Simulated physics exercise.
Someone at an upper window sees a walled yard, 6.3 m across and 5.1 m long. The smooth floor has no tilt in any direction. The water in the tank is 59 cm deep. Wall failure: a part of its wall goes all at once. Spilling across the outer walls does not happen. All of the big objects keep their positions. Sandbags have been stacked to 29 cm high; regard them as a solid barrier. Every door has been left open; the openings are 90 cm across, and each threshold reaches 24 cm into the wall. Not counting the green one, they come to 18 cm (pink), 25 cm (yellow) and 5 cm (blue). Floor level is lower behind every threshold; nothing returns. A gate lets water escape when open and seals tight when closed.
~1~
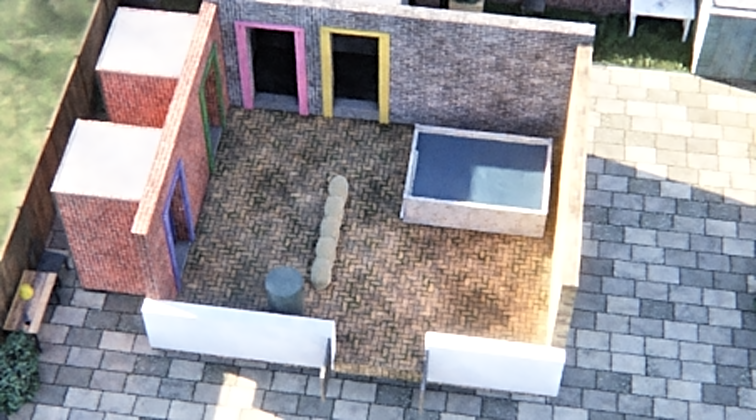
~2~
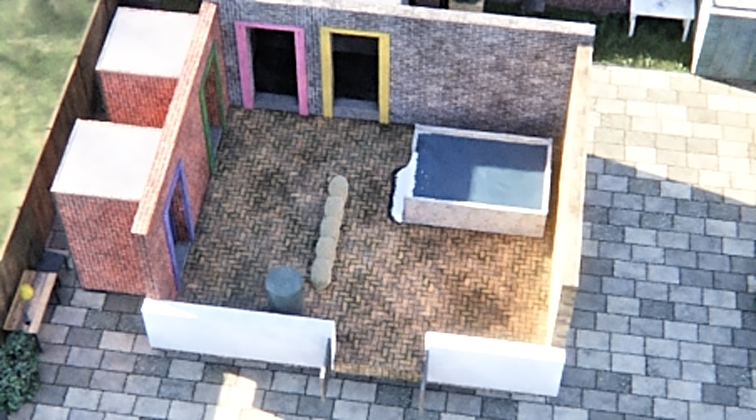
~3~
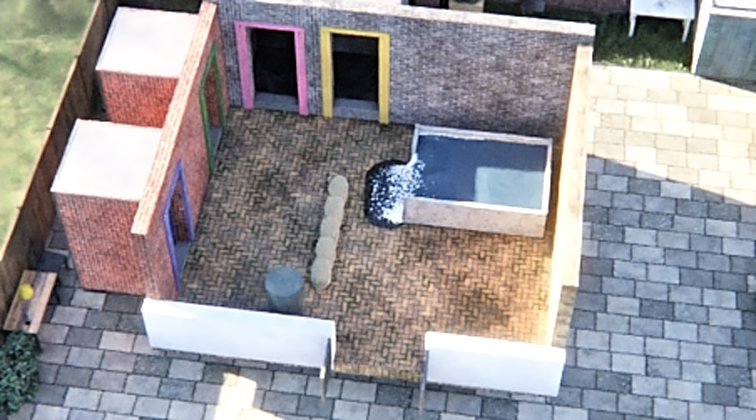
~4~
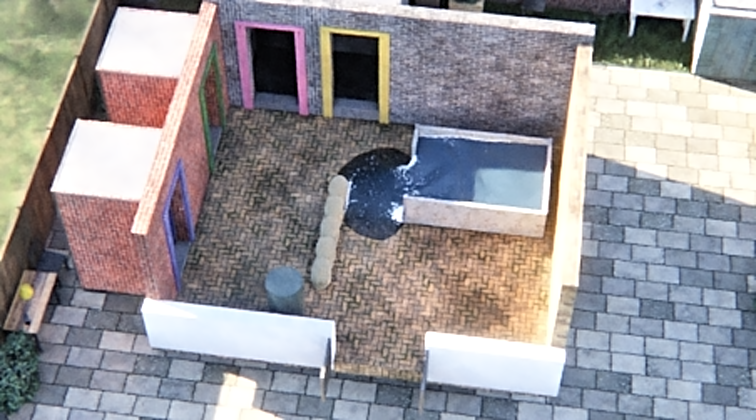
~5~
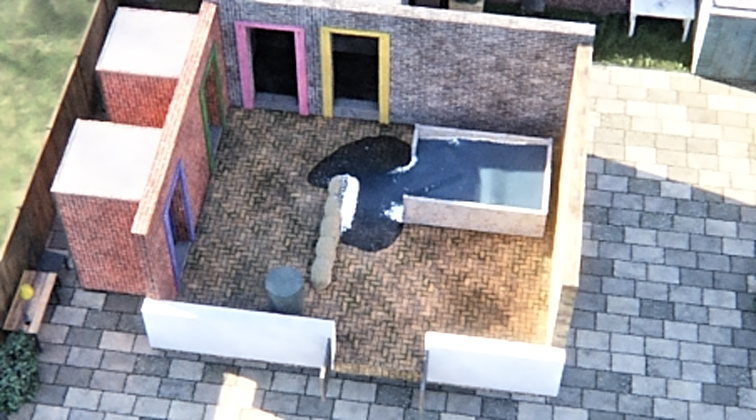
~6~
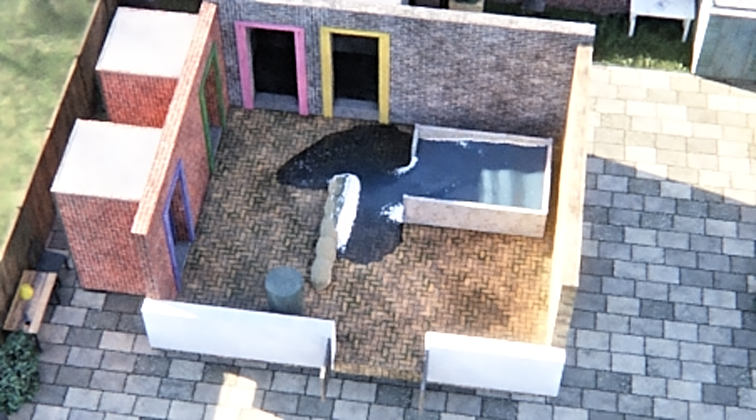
In a walled brick yard, dark water pours leftward from a tank and spreads around stacked sandbags.
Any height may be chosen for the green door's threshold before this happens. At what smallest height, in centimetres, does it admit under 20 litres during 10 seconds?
At about 14 centimetres.
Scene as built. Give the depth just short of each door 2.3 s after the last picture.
Depth (cm): Pink 18 / yellow 13 / blue 0 / green 18.
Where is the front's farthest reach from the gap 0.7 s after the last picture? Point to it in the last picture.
Around pixel (224, 128).
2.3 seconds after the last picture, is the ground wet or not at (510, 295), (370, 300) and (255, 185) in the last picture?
First bone-dry, second wet through, third wet through.
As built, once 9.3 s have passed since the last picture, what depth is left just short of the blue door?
Some 8.5 cm.
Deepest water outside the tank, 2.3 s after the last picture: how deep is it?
Close to 28 centimetres.
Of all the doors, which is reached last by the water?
Blue.
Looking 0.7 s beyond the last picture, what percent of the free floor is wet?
Some 30 per cent of it.
Then, 0.7 s after the last picture water covers 30 % of the floor, deepest (40 cm) near (357, 196); 12 cm at the green door, 0 litres in over its 11 cm threshold.
Then, 2.3 s after the last picture water covers 50 % of the floor, deepest (28 cm) near (228, 114); 18 cm at the green door, 16 litres in over its 11 cm threshold.
Then, 9.3 s after the last picture water covers 95 % of the floor, deepest (10 cm) near (221, 335); 6 cm at the green door, 47 litres in over its 11 cm threshold.
At the green door as built, the water peaked near 20 cm, 1.9 s after the last picture.
Run again over the same 10 s with other heights there, 31 litres in over 12.5 cm, 6 litres over 17 cm. The limit of 20 litres is kept from about 14 cm up.
